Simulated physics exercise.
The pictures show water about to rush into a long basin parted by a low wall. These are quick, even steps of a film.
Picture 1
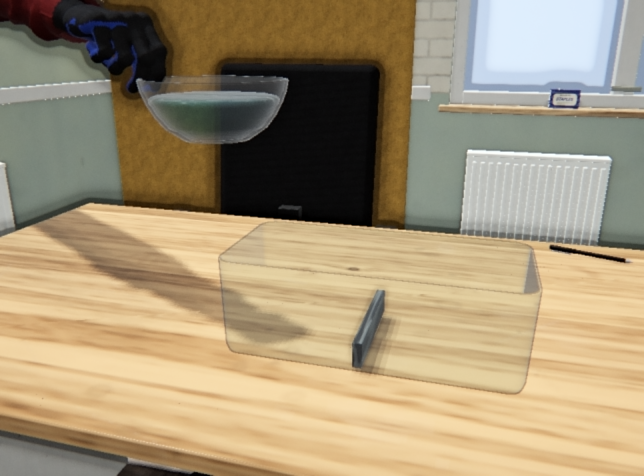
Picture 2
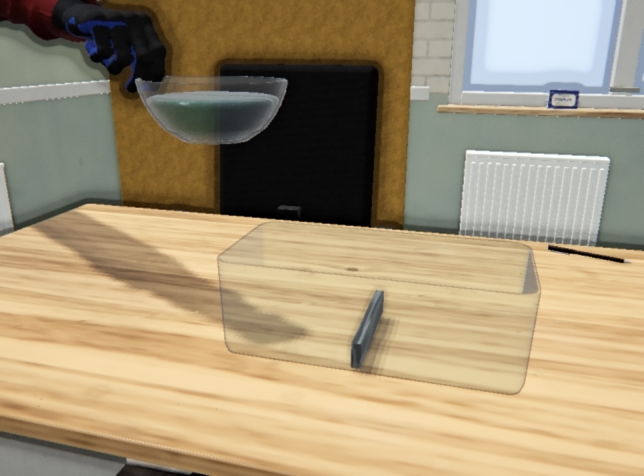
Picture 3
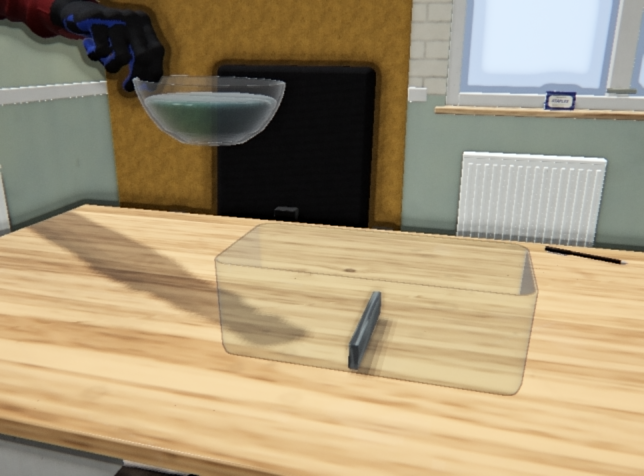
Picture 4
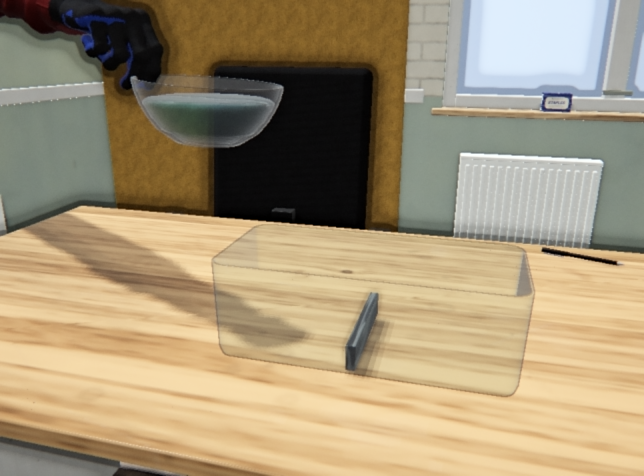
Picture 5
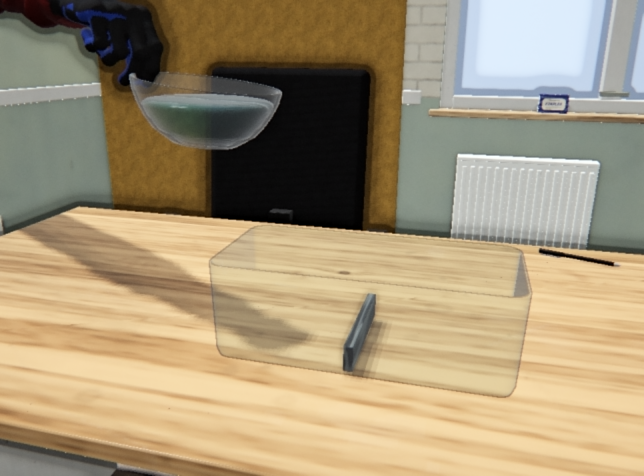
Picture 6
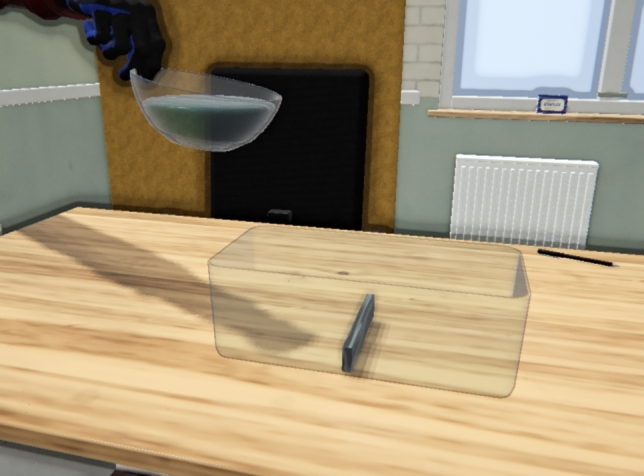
A clear glass bowl of bluish-green water, gripped by a dark gloved hand at upper left, is seen from slightly above a pale wooden table in a room. Below it sits a long transparent basin with a low grey wall inside, before a black panel, a white radiator and a window. The bowl starts level, then tilts gently, its right rim lowering, while the camera drifts very slightly.
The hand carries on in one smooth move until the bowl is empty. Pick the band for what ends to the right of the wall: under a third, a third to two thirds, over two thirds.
In the end less than a third is right of the wall.
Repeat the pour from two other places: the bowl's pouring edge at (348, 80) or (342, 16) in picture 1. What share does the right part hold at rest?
In turn 75 and 75 in a hundred.
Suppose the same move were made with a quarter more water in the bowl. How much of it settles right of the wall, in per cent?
Some 20 per cent.
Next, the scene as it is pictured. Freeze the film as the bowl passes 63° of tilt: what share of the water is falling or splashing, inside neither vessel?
About 40 per cent.
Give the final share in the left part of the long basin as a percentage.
About 90 per cent.
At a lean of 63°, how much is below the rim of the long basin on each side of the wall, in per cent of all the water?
Left about 20, right about 0.
A moment on, the bowl is tipped part way and 40 per cent is still to pour, 22 is left of the wall and 0 right of it.
Next, the bowl is tipped on its side and 0 per cent is still to pour, 92 is left of the wall and 4 right of it.
Then the bowl is tipped right over and 0 per cent is still to pour, 92 is left of the wall and 8 right of it.
Later the bowl is tipped right over and 0 per cent is still to pour, 92 is left of the wall and 8 right of it.
At rest 92 per cent lies left of the wall, 8 right of it and 1 outside.
